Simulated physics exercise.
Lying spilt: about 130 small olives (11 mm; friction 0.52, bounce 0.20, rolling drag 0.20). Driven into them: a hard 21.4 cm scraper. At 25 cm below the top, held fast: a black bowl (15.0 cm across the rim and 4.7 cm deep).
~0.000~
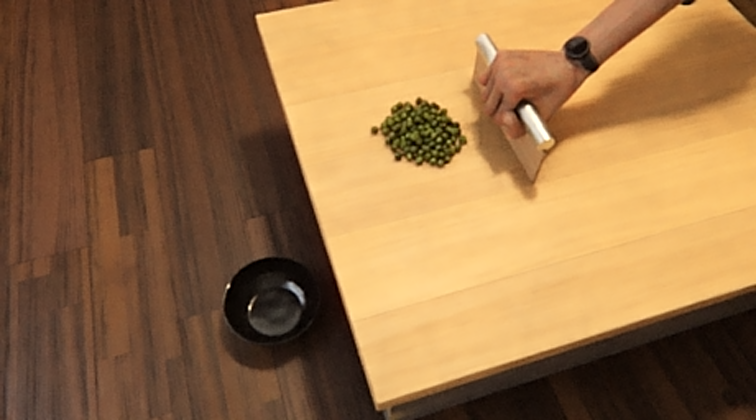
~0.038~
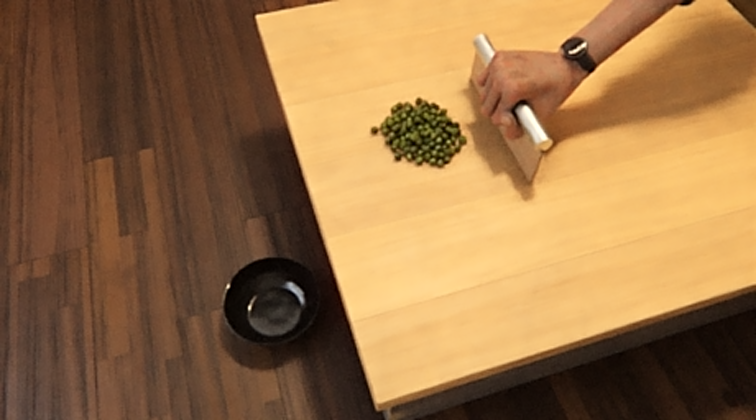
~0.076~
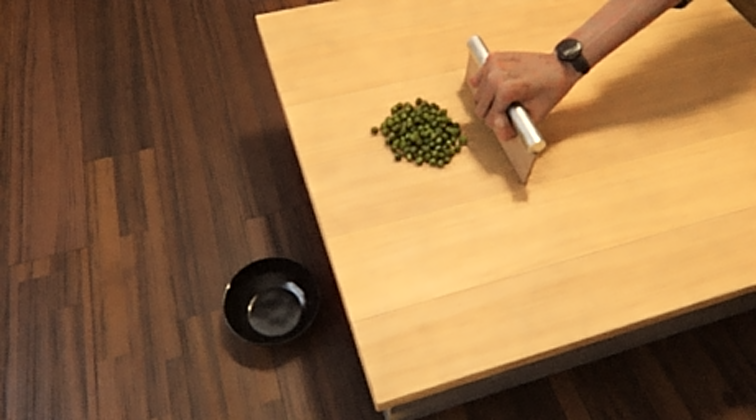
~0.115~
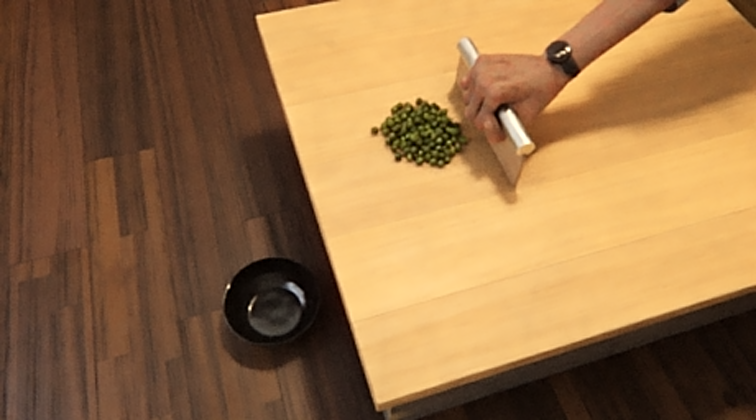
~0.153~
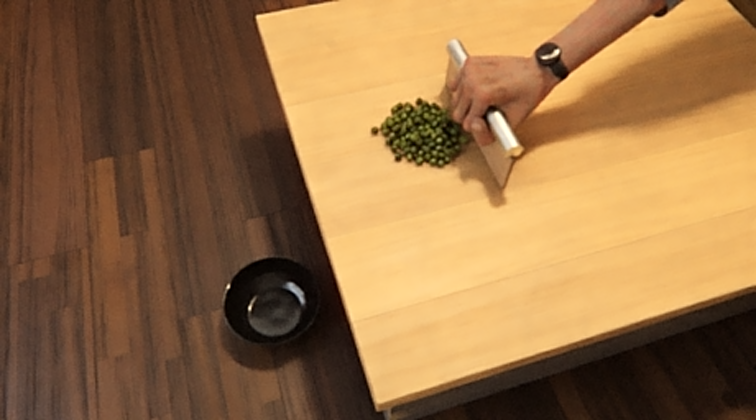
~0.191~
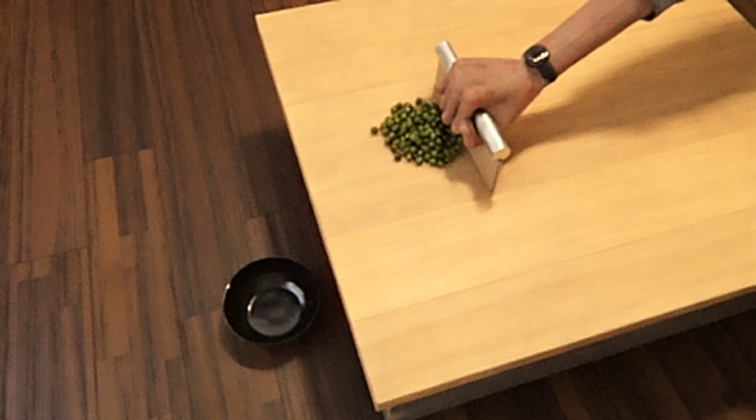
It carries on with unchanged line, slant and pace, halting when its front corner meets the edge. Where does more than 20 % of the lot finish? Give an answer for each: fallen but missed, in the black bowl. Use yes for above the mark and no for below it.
Missed: Yes; black bowl: Yes.
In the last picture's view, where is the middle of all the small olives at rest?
Close to pixel (252, 254) in the last view.
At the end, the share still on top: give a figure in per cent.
It comes to around 0 percent.
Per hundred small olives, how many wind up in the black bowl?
It comes to about 30 percent.
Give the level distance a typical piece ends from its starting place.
Around 30 cm, measured level.
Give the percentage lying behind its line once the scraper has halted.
About 5 per cent.
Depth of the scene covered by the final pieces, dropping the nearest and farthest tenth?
Around 22 centimetres.
Then, at 0.47 s, scraper 18 cm from its start, spill 14 cm wide; still on top 100 %.
After 0.74 s, scraper 29 cm from its start, spill 15 cm wide; off the edge, not caught 55 %, still on top 45 %.
After 0.98 s, scraper 29 cm from its start, spill 21 cm wide; black bowl 30 %, off the edge, not caught 70 %.
At rest (1.7 s), black bowl 30 %, fallen but missed 70 %, still on top 0 %.
